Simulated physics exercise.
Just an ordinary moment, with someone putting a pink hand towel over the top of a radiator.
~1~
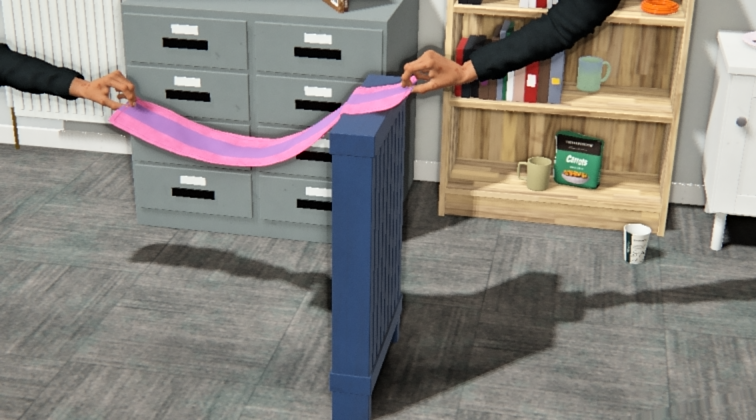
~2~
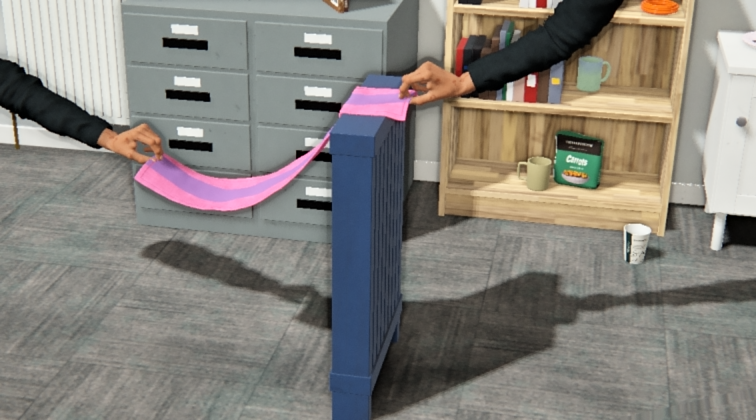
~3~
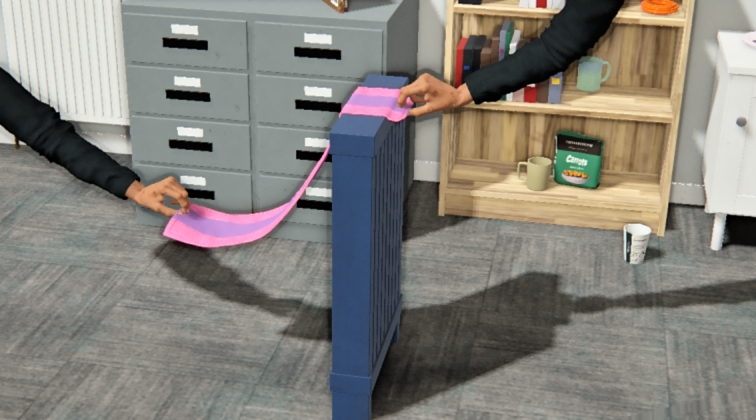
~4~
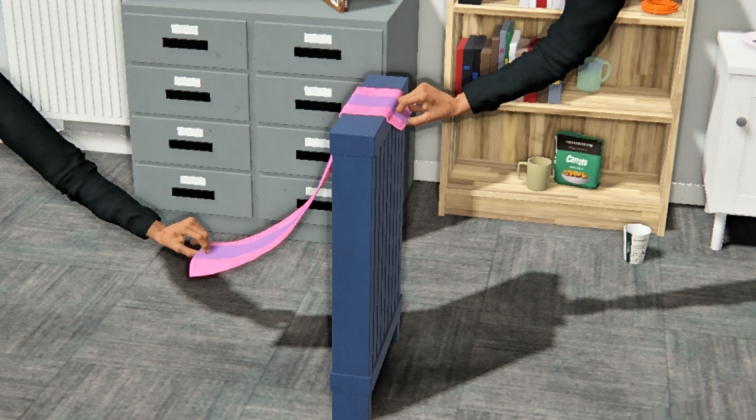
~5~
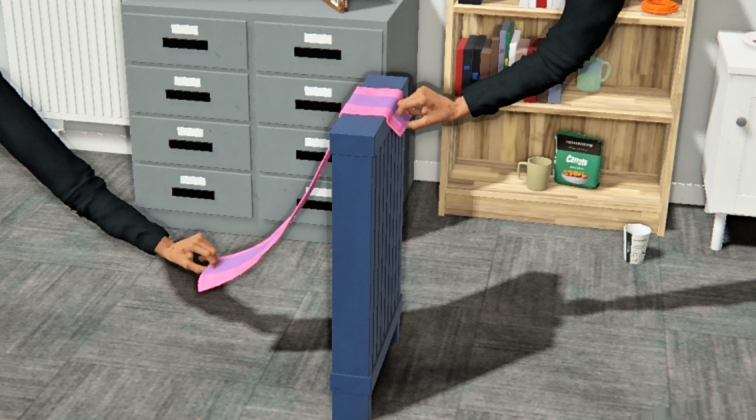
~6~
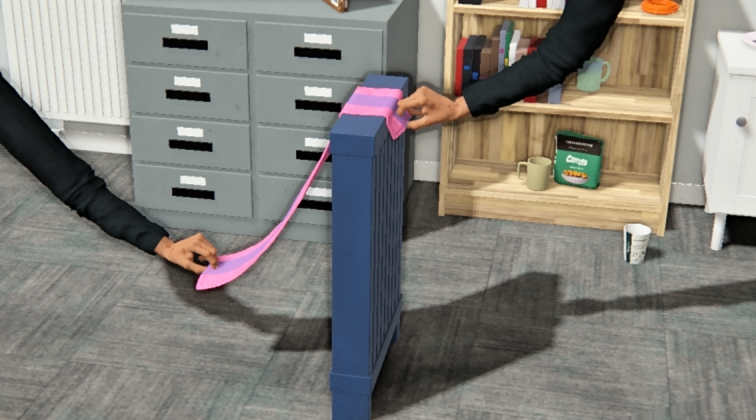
In an office, two hands stretched a pink and purple strip of cloth above a narrow blue radiator, then laid it across the top as the left hand drew its end down low.
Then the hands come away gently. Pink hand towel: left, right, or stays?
I'd bet it is going to slither off leftward.
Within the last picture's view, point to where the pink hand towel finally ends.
(304, 367), approximately.
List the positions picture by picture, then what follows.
In the first frame, left end (113, 124); right end (400, 102); top of the radiator (352, 139).
In the second frame, left end (139, 181); right end (399, 120).
In the third frame, left end (168, 236); right end (396, 121); top of the radiator (352, 139).
In the fourth frame, left end (195, 276); right end (397, 127).
In the fifth frame, left end (203, 290); right end (396, 132).
In the sixth frame, left end (202, 289); right end (391, 134); far more of it on the left.
Then, 0.32 s on from there, hand towel clear of the top and falling near (309, 261).
Then, 0.58 s on from there, hand towel in a heap on the floor near (307, 365).
In the end, hand towel in a heap on the floor near (304, 367). The pink hand towel slips off to the left.
